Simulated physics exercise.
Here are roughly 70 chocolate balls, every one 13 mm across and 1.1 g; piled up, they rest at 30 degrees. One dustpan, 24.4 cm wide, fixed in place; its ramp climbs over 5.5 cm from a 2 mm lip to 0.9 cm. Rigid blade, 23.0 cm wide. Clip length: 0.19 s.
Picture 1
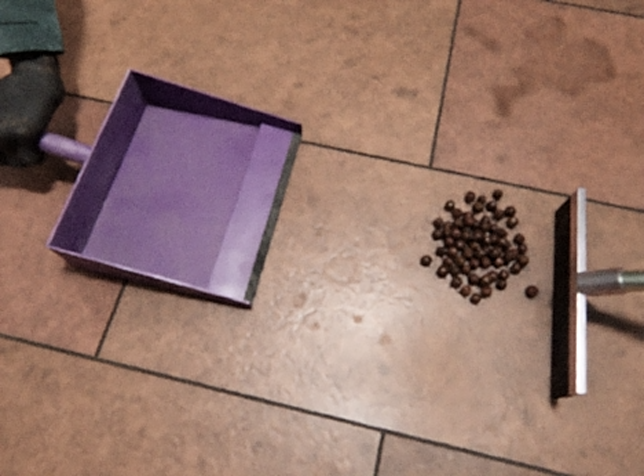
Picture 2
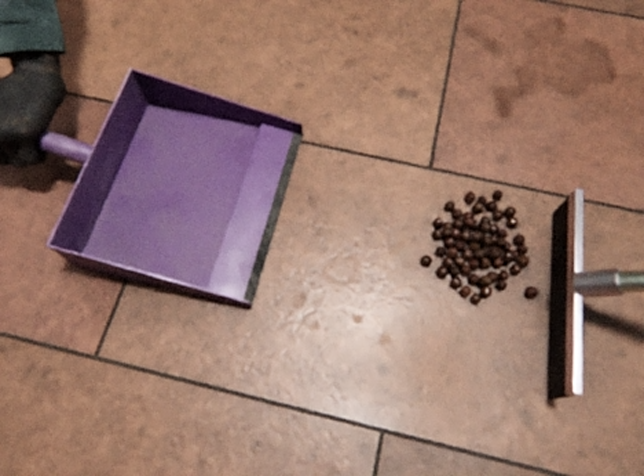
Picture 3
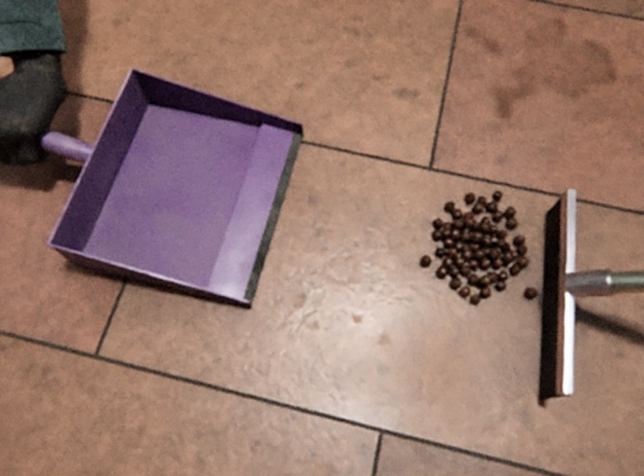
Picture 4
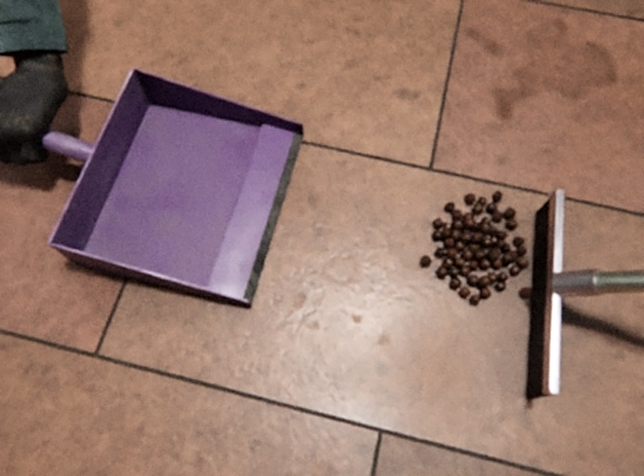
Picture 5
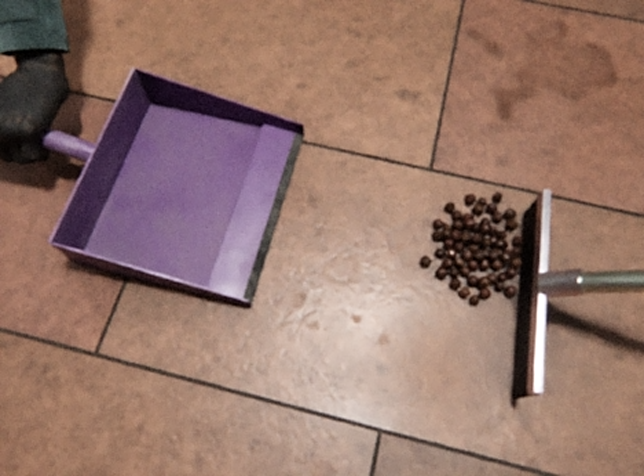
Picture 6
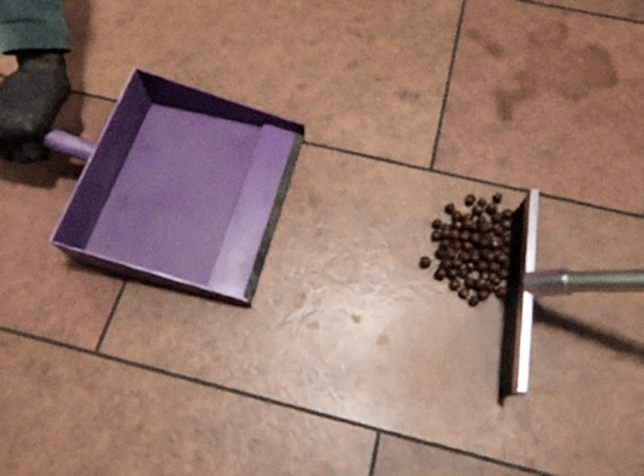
A squeegee-like blade slides left across brown tiles and pushes into a pile of chocolate balls.
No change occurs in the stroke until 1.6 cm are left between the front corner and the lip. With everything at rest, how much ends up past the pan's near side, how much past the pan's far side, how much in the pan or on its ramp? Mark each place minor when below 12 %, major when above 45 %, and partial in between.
Past the pan's near side - minor; past the pan's far side - minor; in the pan or on its ramp - partial.
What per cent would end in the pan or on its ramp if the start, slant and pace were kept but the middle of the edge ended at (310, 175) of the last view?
About 40 per cent.
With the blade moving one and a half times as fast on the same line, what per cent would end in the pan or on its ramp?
Some 35 %.
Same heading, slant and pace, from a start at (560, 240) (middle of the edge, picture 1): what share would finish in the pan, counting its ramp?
Estimate: Near 40 %.
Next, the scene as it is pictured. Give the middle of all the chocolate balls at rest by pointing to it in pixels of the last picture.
When it all comes to rest, the middle is near (277, 223).
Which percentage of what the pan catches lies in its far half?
Some 20 per cent.
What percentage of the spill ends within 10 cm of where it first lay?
Roughly 10 in a hundred.
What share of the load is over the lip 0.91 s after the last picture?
Over the lip: Approx. 45 %.
Then, 0.34 s after the last picture, middle of the blade 16 cm from the lip; 0 % over the lip, far side 0 %, near side 0 %.
Then, 0.57 s after the last picture, middle of the blade 8 cm from the lip; 0 % over the lip, far side 0 %, near side 0 %.
Then, 0.91 s after the last picture, middle of the blade 2 cm from the lip; 45 % over the lip, far side 0 %, near side 5 %.
In the end, near side 5 %, far side 0 %, pan 40 %, in front of the lip or behind the blade 55 %.
